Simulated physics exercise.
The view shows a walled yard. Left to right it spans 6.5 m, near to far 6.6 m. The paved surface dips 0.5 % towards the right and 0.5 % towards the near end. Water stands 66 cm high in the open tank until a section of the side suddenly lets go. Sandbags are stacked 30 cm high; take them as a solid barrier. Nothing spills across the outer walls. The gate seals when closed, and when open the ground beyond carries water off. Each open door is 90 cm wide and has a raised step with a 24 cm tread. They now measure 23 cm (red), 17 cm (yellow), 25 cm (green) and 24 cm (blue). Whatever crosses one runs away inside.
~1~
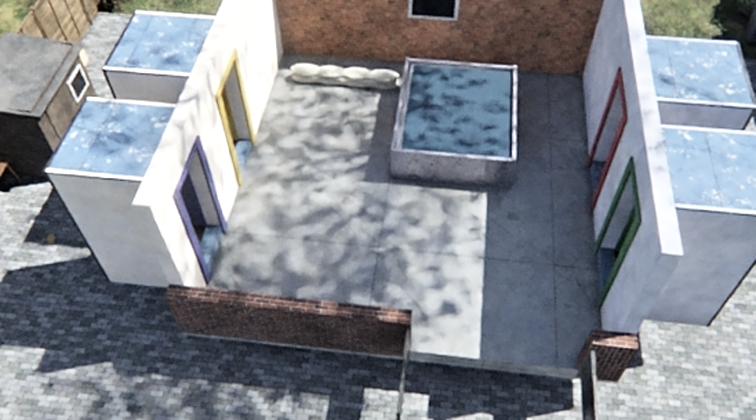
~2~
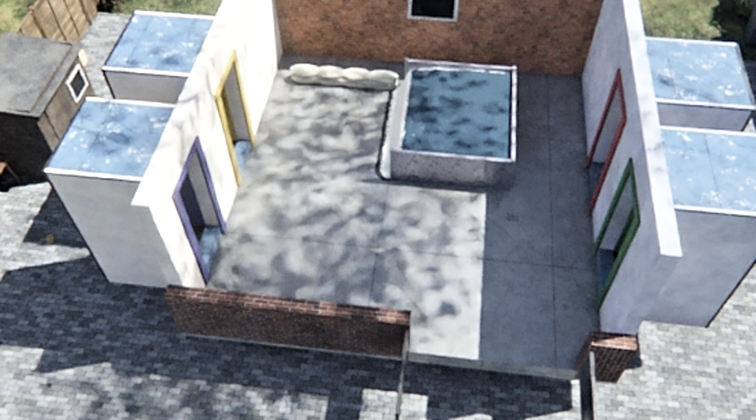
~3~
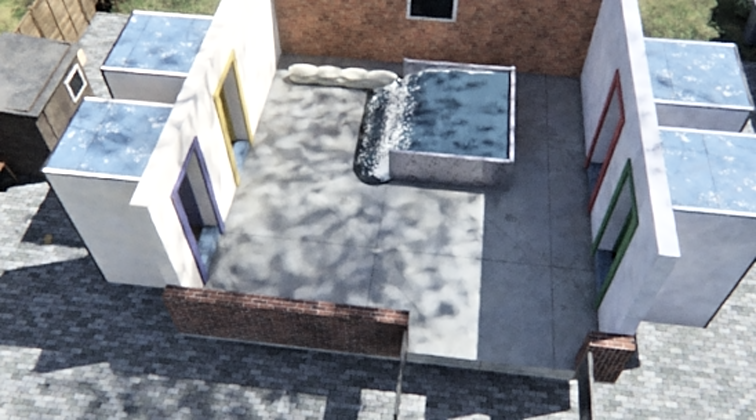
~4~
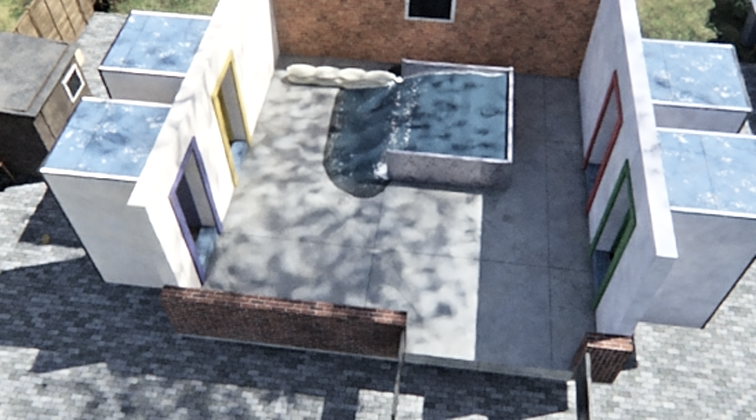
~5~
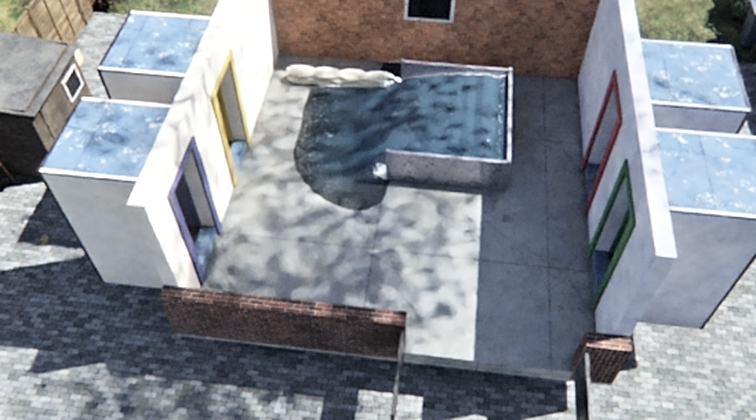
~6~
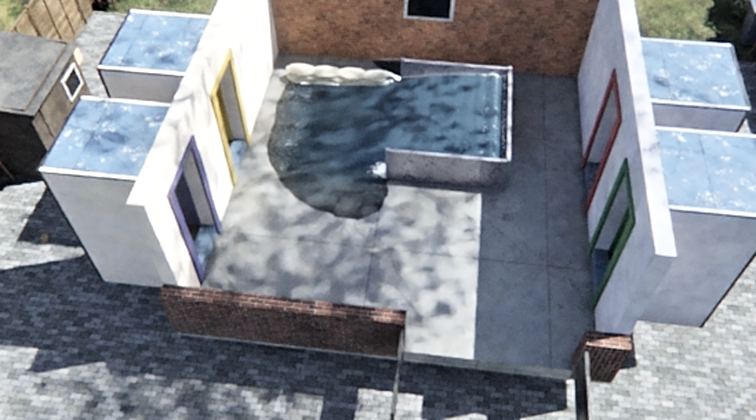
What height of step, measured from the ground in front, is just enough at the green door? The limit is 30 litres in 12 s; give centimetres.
Some 11 cm above the ground.
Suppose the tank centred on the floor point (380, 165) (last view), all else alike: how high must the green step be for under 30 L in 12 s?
Then roughly 9.0 cm.
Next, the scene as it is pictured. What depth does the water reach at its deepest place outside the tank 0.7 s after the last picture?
Up to some 46 cm.
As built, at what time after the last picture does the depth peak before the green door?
At about 7.5 s.
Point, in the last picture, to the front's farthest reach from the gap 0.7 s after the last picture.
Around (224, 216).
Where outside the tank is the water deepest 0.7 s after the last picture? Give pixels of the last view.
Around (266, 119).
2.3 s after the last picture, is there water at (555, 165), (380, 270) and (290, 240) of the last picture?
In turn: Not reached, still dry, wet.
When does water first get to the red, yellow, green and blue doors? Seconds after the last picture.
Red 5.0 s, yellow 0.2 s, green 4.5 s, blue 1.1 s.
Then, 0.7 s after the last picture water covers 30 % of the floor, deepest (46 cm) near (266, 119); it has not reached the green door.
Then, 2.3 s after the last picture water covers 45 % of the floor, deepest (37 cm) near (192, 312); it has not reached the green door.
Then, 11.3 s after the last picture water covers 95 % of the floor, deepest (12 cm) near (598, 359); 10 cm at the green door, 0 litres in over its 25 cm step.
At the green door as built, the water peaked near 16 cm, 7.3 s after the last picture.
Run again over the same 12 s with other heights there, 56 litres in over 9.5 cm, 9 litres over 13 cm. The limit of 30 litres is kept from about 11 cm up.
